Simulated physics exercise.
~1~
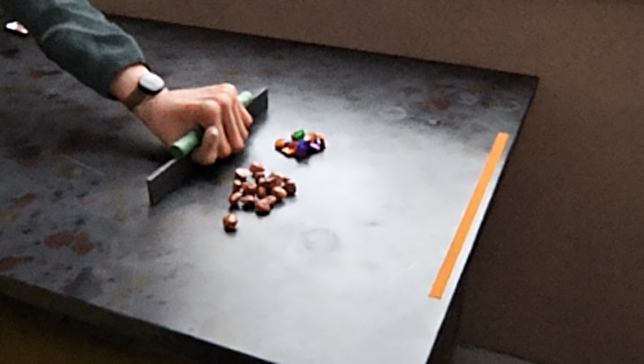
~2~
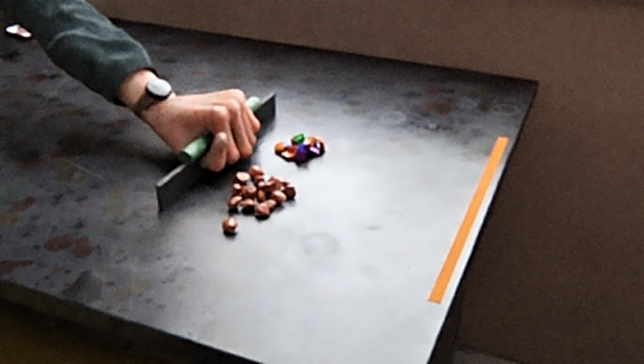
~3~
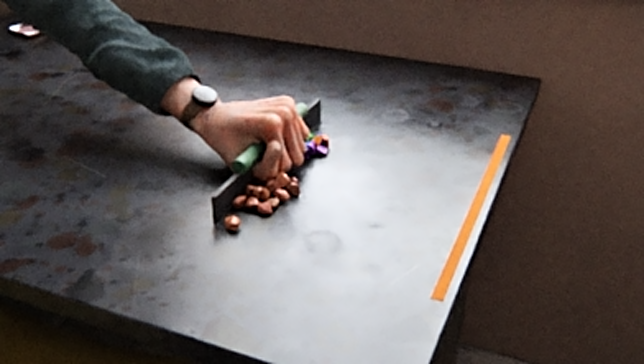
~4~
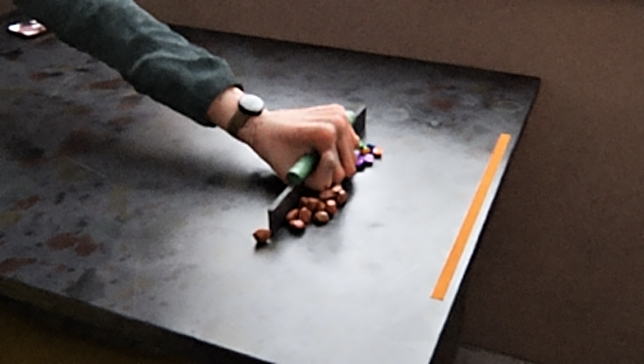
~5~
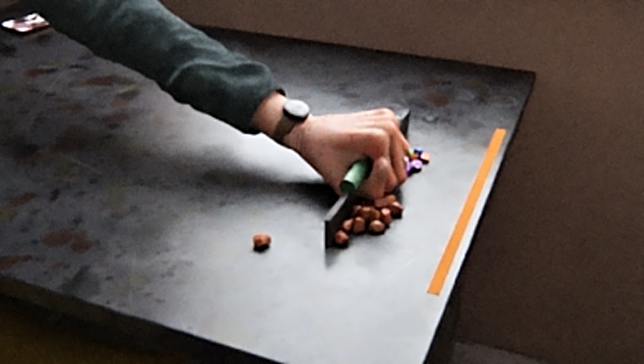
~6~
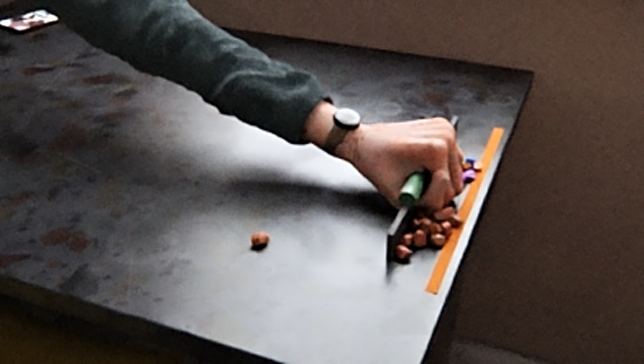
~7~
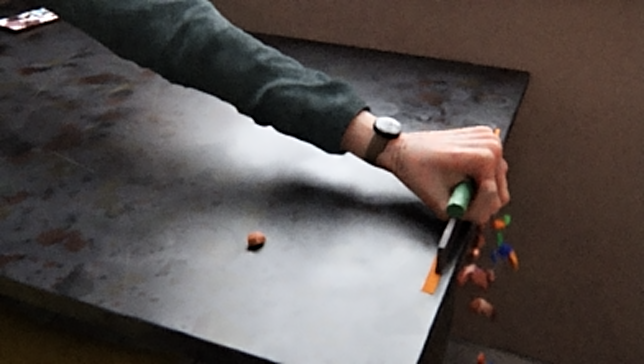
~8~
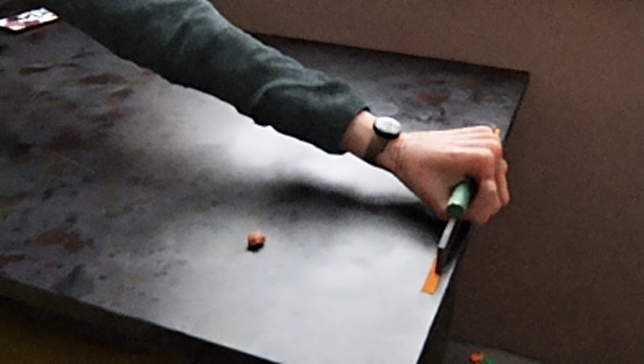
A hand scrapes two small piles rightward off the table's end, leaving one piece behind.
